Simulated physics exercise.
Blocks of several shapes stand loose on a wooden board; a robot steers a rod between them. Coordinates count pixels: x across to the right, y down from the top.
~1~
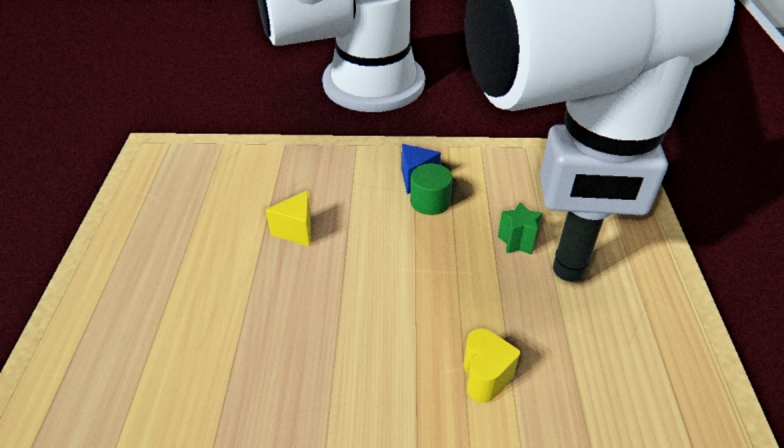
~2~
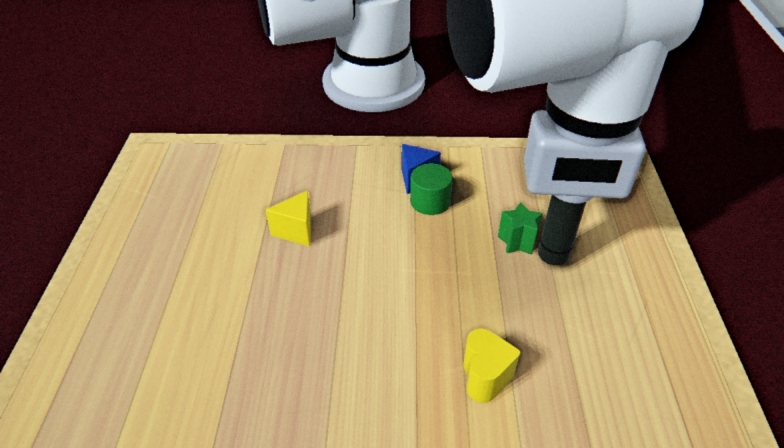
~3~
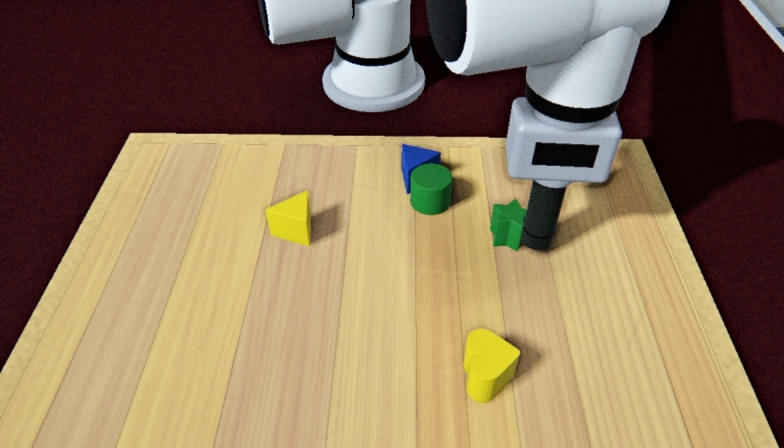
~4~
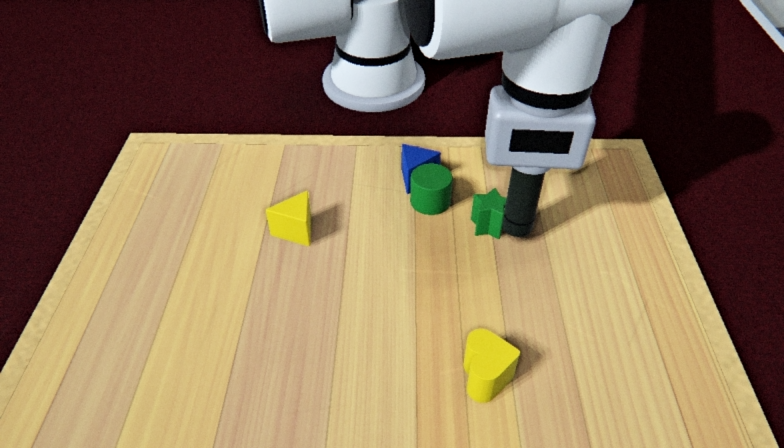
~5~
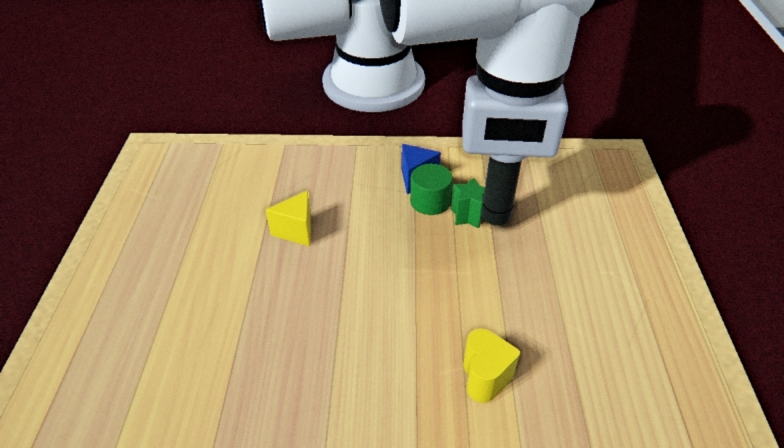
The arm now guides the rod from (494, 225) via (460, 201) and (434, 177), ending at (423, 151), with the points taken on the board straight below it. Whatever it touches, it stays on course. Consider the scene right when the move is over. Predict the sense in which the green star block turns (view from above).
Rotation: Counter-clockwise.
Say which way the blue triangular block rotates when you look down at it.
The twist is clockwise.
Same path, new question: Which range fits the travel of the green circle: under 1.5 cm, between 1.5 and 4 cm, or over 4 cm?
It falls in the over 4 cm band.
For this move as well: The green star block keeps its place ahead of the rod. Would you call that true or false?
The claim does not hold.
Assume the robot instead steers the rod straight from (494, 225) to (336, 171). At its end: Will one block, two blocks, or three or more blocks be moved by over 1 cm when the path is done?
The count is three or more.
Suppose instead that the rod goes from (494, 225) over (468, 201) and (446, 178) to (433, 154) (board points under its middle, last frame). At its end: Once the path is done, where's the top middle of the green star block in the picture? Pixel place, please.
My best guess is (436, 173).
On the path given first. One third of the way, rod at (460, 192); blue triangular block at (408, 149), turned 40° clockwise; green circle at (401, 170); green star block at (435, 179), turned 40° anticlockwise.
Two thirds of the way, rod at (434, 168); blue triangular block at (402, 148), turned 45° clockwise; green circle at (385, 170); green star block at (422, 169), turned 75° anticlockwise.
At the end, rod at (423, 142); blue triangular block at (402, 148), turned 45° clockwise; green circle at (385, 170); green star block at (422, 169), turned 75° anticlockwise.
